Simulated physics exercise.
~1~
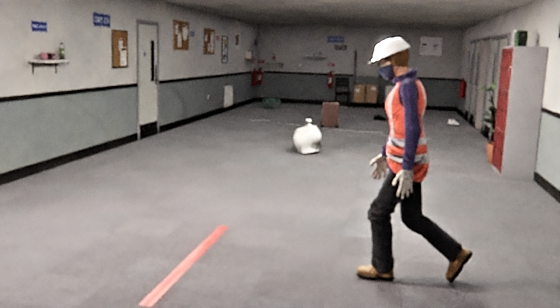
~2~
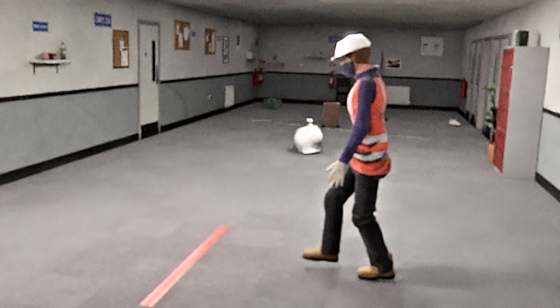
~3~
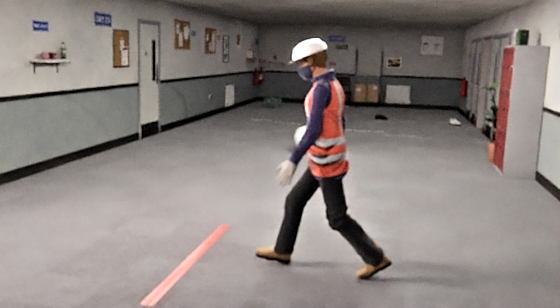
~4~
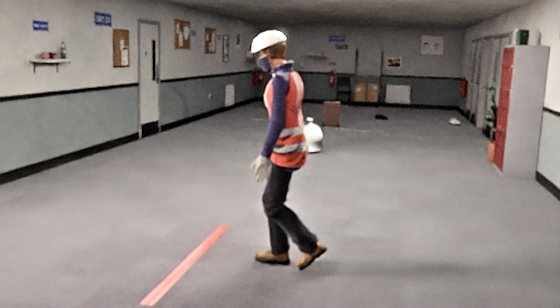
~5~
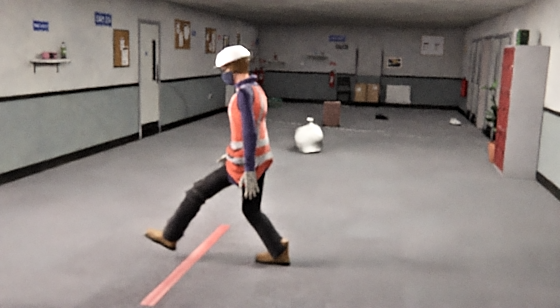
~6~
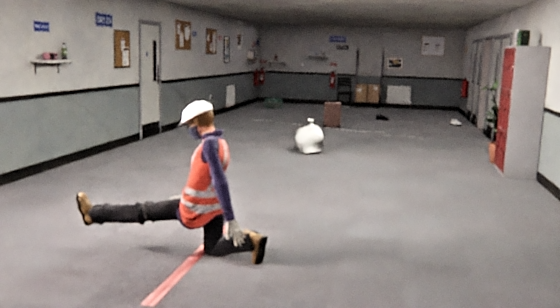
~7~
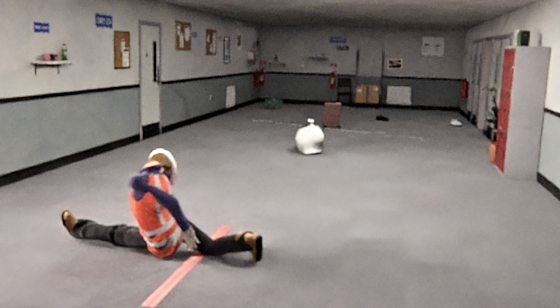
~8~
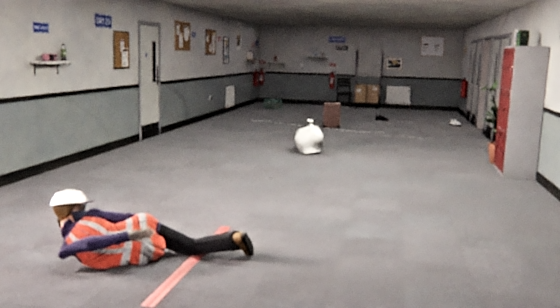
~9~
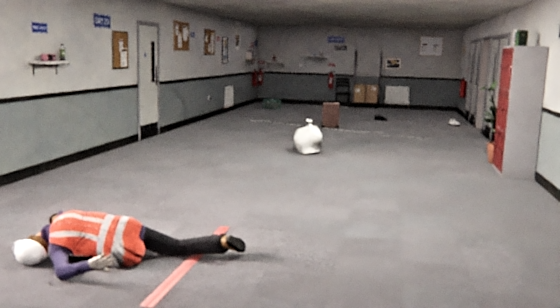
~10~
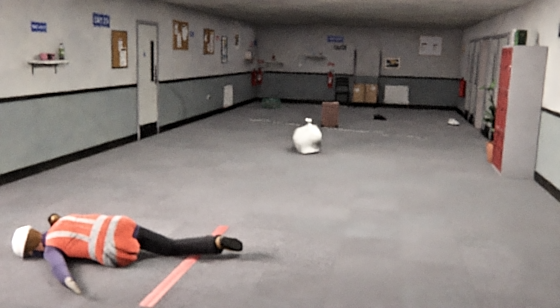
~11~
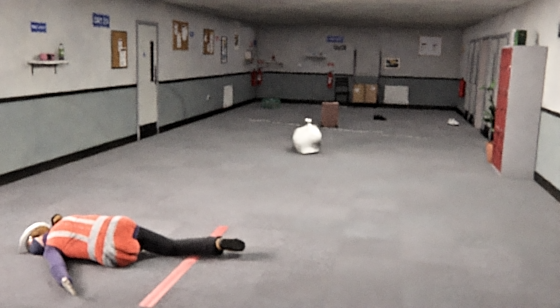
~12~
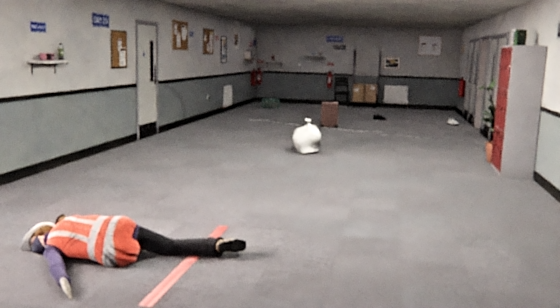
A worker in a white hard hat, orange safety vest and dark trousers walks left across the grey floor of a long room, passing in front of a white, rounded bag-like object. Nearing a strip of red tape, the worker swings a leg out high in front and sinks toward the floor. The worker drops into a wide, seated split over the tape, torso slumped forward. The body then tips over to the left and rolls face down, one arm stretching out. It ends lying still, with head, chest and hips past the tape and the lower legs trailing across it.
